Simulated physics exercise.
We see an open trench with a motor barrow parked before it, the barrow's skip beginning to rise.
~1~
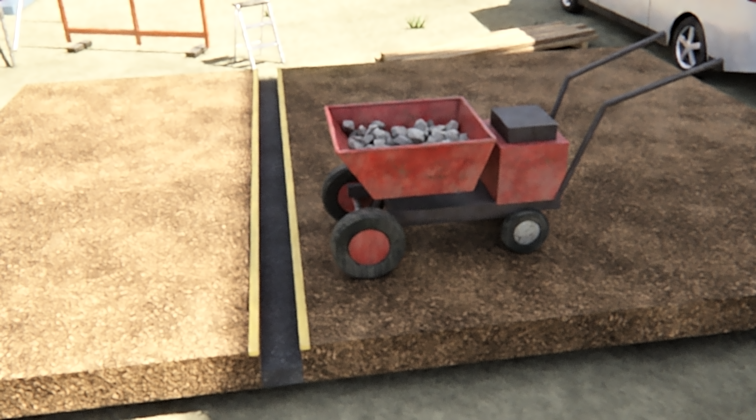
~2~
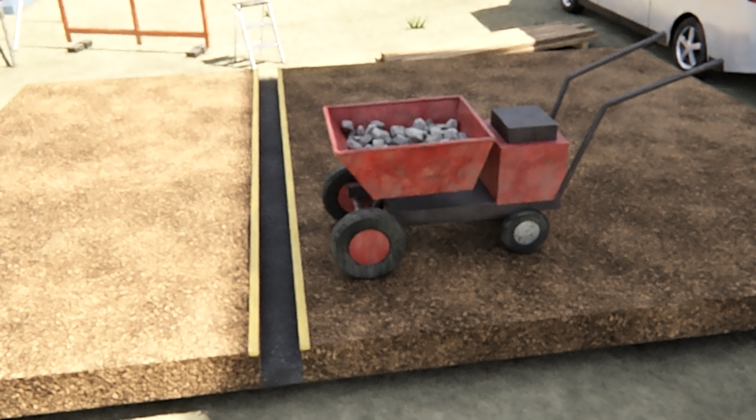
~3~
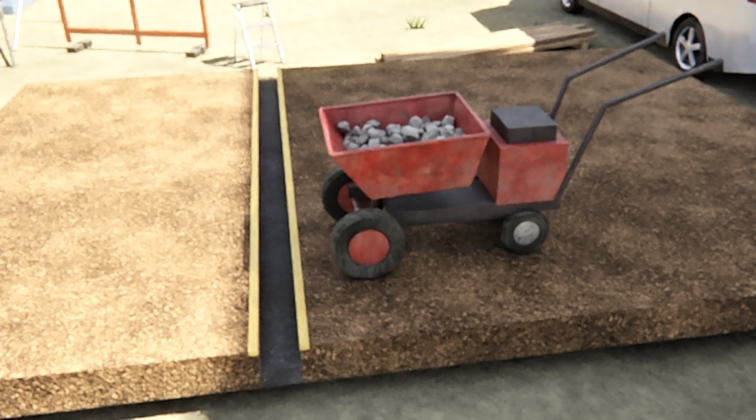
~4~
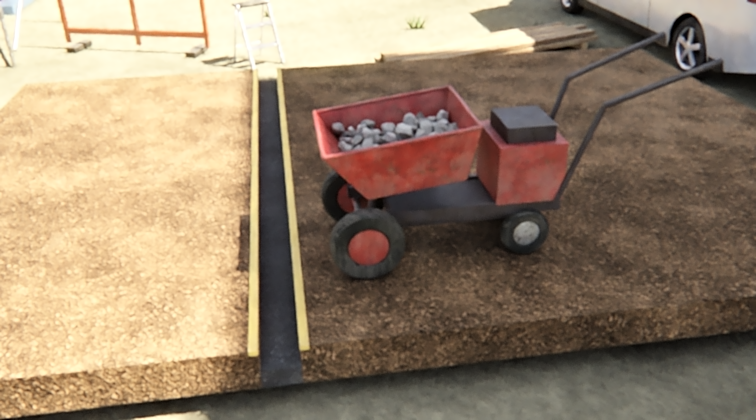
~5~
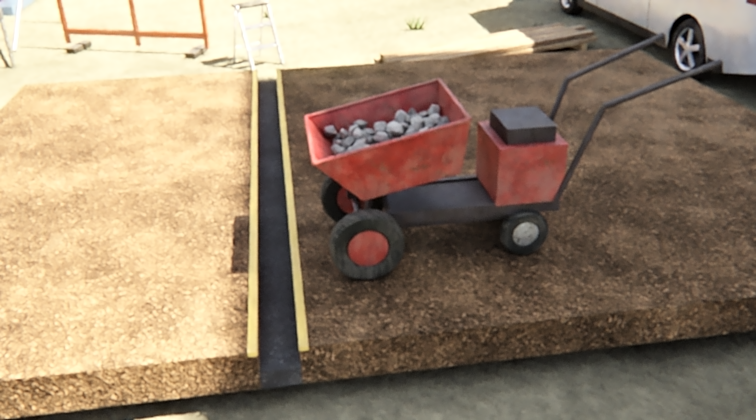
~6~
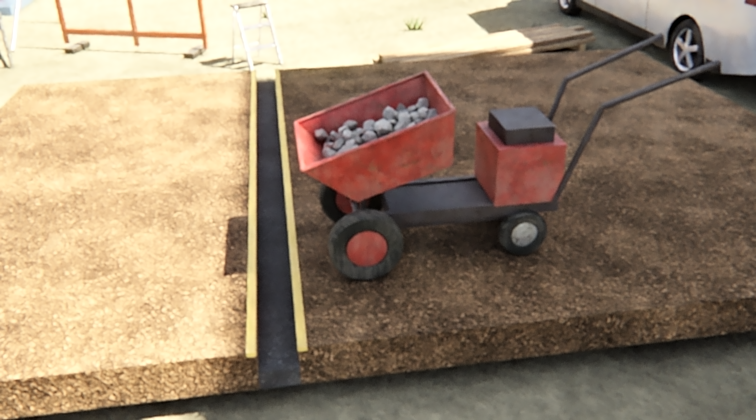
On bare brown ground beside a narrow trench, a parked red motor barrow's skip of grey stones slowly tilting toward the left.
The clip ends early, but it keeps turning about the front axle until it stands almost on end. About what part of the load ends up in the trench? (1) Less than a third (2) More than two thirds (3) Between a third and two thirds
Less than a third (1).
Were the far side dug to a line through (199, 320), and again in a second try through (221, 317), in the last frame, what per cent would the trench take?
Result, try 1: 90 in a hundred; try 2: 60 in a hundred.
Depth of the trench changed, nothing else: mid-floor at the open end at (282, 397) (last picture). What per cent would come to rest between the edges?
I'd guess about 20 %.
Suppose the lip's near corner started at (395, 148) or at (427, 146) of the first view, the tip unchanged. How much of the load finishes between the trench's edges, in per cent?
Close to 60 in a hundred, and close to 40 in a hundred.
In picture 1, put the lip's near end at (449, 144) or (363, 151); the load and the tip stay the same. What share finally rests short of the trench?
Near 60 % and 0 %.
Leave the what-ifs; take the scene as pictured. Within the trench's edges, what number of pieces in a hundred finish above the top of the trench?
Roughly 10 in a hundred.
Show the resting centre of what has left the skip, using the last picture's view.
(222, 260).
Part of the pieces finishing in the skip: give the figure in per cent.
Around 5 in a hundred.
Soon after the last picture, skip tipped steeply; all in the skip.
A little later, skip tipped right over; most in the skip; a small part beyond it; a stray few falling.
Later still, skip tipped right over; about a quarter in the skip; a stray few in or heaped over the trench; most beyond it.
By the end, skip tipped right over; a stray few in the skip; about a quarter in or heaped over the trench; most beyond it.
